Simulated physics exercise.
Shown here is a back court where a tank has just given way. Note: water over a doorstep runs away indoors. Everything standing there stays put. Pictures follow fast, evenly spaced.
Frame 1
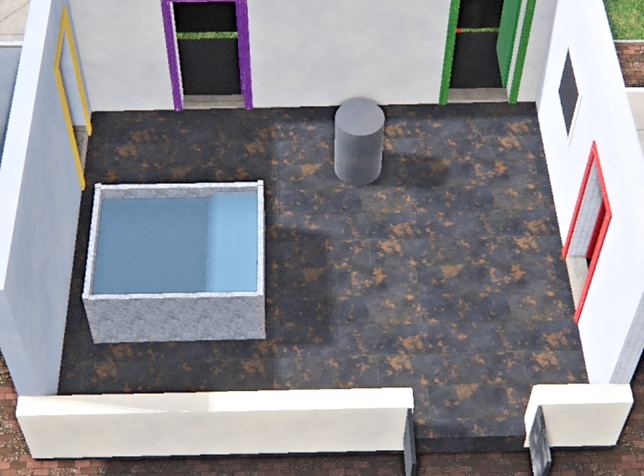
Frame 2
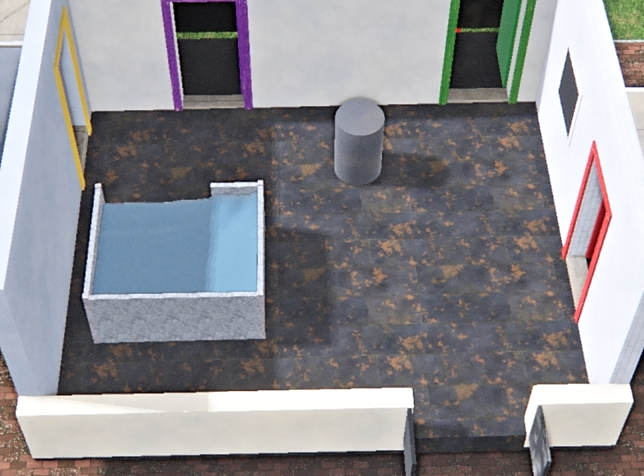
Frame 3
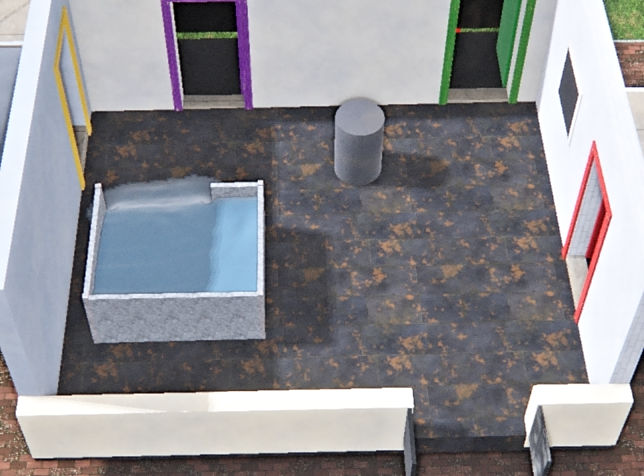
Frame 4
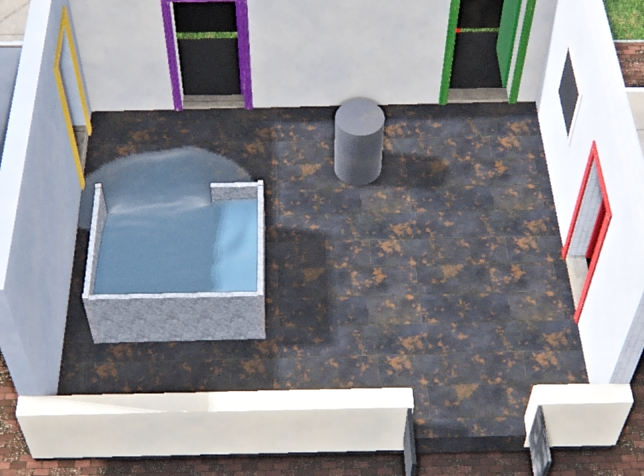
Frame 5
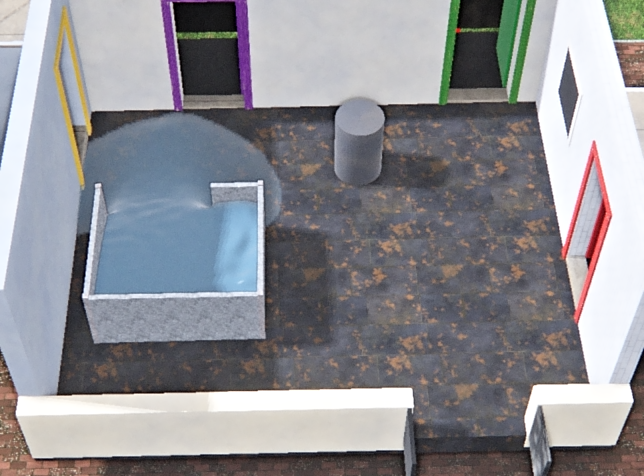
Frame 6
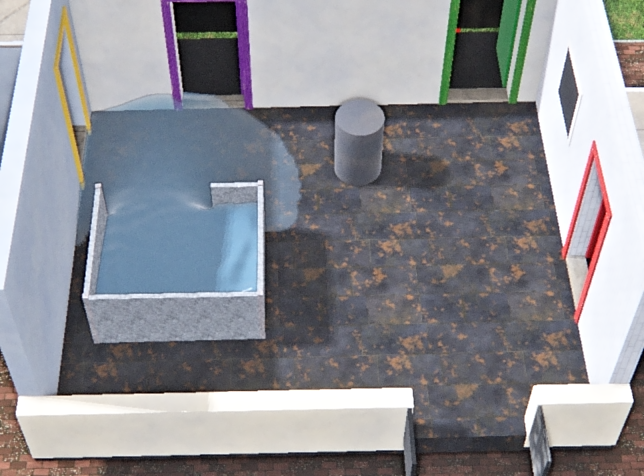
In this clip, a stone-walled tank of water in a walled court loses part of its far side, and water pours through the gap, spreading across the dark floor toward the back wall and around to both sides.
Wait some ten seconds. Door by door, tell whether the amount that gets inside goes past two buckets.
The purple door swallows too much water; the green door swallows too much water; the yellow door swallows too much water; the red door swallows an okay amount of water.
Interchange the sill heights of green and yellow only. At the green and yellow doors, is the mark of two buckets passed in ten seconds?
Result - green door: Misses the threshold; yellow door: Clears the threshold.
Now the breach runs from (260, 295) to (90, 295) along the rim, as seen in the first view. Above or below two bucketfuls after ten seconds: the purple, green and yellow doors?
Against the threshold, purple beats it, green beats it, yellow misses it.
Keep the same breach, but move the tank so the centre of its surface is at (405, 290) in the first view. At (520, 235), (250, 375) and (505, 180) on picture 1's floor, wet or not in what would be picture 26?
Points in order: Inundated; not reached; inundated.
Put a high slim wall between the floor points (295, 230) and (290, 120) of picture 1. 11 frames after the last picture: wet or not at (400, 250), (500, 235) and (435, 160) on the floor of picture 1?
Taking the points in the order given, they are high and dry, high and dry and high and dry.
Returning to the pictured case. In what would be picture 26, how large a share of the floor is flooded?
My estimate is roughly 45 percent.
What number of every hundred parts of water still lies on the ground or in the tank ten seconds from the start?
About 62 per cent.
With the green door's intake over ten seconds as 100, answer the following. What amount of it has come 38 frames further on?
Roughly 45 %.
A moment on, water covers 25 % of the floor; the purple door far over two buckets in, the green door not reached, the yellow door under two buckets in, the red door not reached.
Next, water covers 25 % of the floor; the purple door far over two buckets in, the green door wet at the sill, nothing in, the yellow door far over two buckets in, the red door not reached.
Then, water covers 45 % of the floor; the purple door far over two buckets in, the green door wet at the sill, nothing in, the yellow door far over two buckets in, the red door not reached.
Later, water covers 90 % of the floor; the purple door far over two buckets in, the green door over two buckets in, the yellow door far over two buckets in, the red door wet at the sill, nothing in.
In the end, water covers 95 % of the floor; the purple door far over two buckets in, the green door over two buckets in, the yellow door far over two buckets in, the red door wet at the sill, nothing in.
